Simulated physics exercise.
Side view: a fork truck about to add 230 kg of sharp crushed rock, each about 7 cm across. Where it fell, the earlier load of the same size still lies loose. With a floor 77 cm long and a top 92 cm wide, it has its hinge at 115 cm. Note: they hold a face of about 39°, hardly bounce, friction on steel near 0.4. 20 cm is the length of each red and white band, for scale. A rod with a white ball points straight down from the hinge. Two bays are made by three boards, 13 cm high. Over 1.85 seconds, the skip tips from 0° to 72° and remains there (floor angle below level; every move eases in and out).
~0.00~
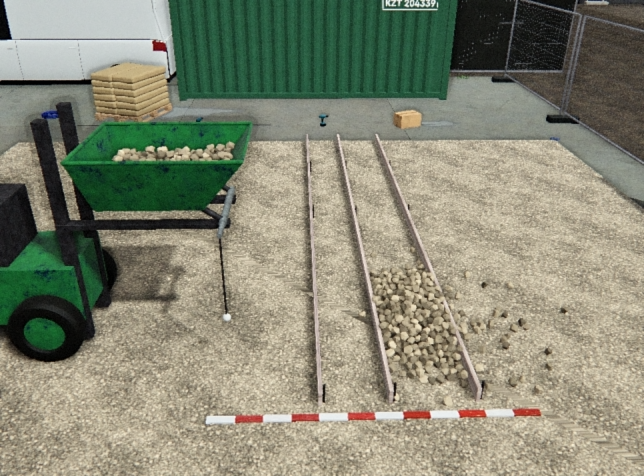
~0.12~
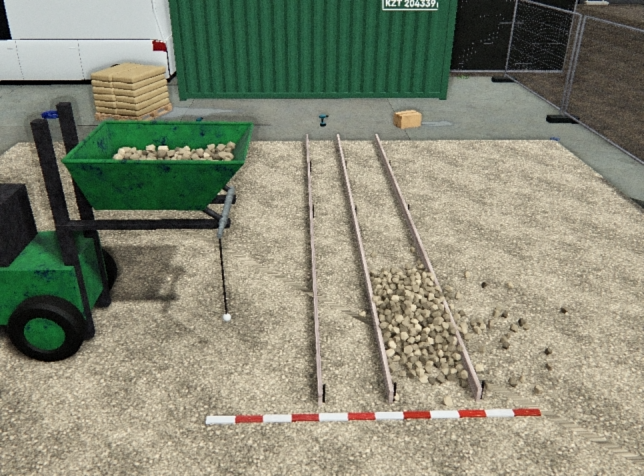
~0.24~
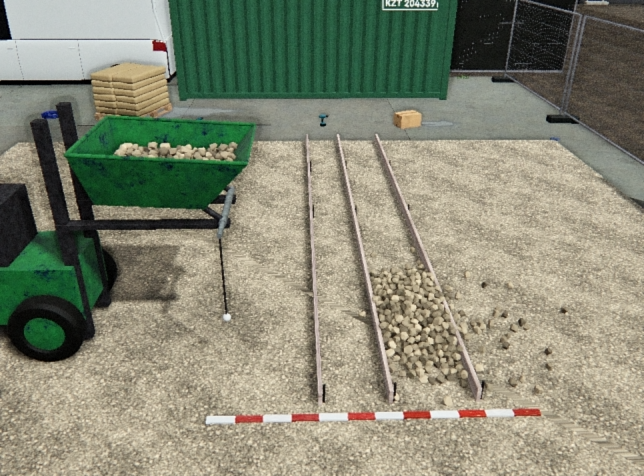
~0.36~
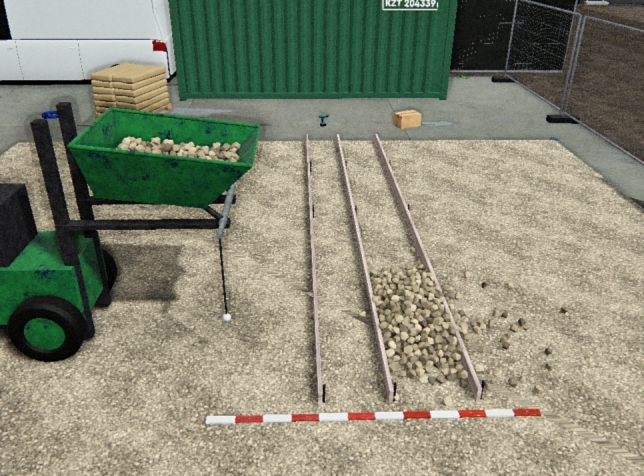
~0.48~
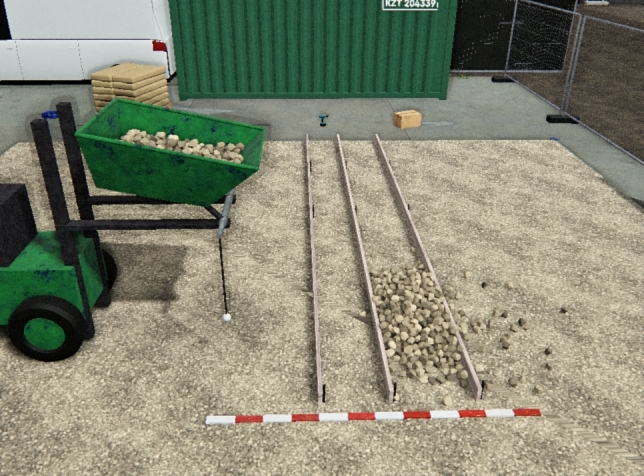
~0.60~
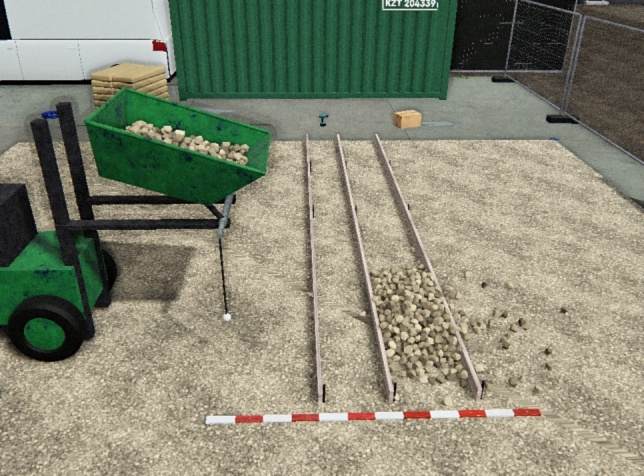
Green skip of pale stones on a fork truck slowly tilting down to the right beside boards and a loose stone pile.
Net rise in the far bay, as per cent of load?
Roughly 5 percent.
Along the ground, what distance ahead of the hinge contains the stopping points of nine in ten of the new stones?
About 120 cm.
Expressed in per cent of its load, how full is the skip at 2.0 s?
I'd say about 80 per cent.
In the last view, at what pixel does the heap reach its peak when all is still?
Roughly at (343, 296).
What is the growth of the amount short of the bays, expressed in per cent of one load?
My estimate is about 10 per cent of a load.
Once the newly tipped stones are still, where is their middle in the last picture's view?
The centre sits about (342, 311).
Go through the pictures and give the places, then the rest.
In the first frame, lip at (242, 162), floor tilted 0°, highest stones at (187, 153). The earlier load is highest near (412, 290), 26 cm above ground level, 94 % in the far bay, 6 % past the last board.
In the second frame, the skip is at 1°, its lip at (243, 163); the top of the load is at (168, 153); the stones move at 0.1 m/s on average.
In the third frame, the skip is at 3°, its lip at (247, 164); the top of the load is at (146, 149); the stones move at 0.2 m/s on average.
In the fourth frame, the skip is at 7°, its lip at (252, 166); the top of the load is at (150, 144); the stones move at 0.4 m/s on average.
In the fifth frame, lip at (258, 169), floor tilted 12°, highest stones at (136, 138); the stones move at 0.5 m/s on average.
In the sixth frame, the skip is at 18°, its lip at (265, 174); the top of the load is at (138, 129); the stones move at 0.5 m/s on average.
After 1.4 s the floor is at 61°; in per cent of one load, 100 in the skip, 94 in the far bay, 6 past the last board; the foremost stones are at (529, 324).
After 2.0 s the floor is at 72°; in per cent of one load, 80 in the skip, 4 short of the bays, 16 in the near bay, 94 in the far bay, 6 past the last board; the foremost stones are at (529, 324).
After 2.3 s the floor is at 72°; in per cent of one load, 45 in the skip, 5 short of the bays, 49 in the near bay, 95 in the far bay, 6 past the last board; the foremost stones are at (529, 324).
After 4.7 s the floor is at 72°; in per cent of one load, 0 in the skip, 8 short of the bays, 87 in the near bay, 99 in the far bay, 6 past the last board; the foremost stones are at (529, 324). Net gain in the far bay, 5.
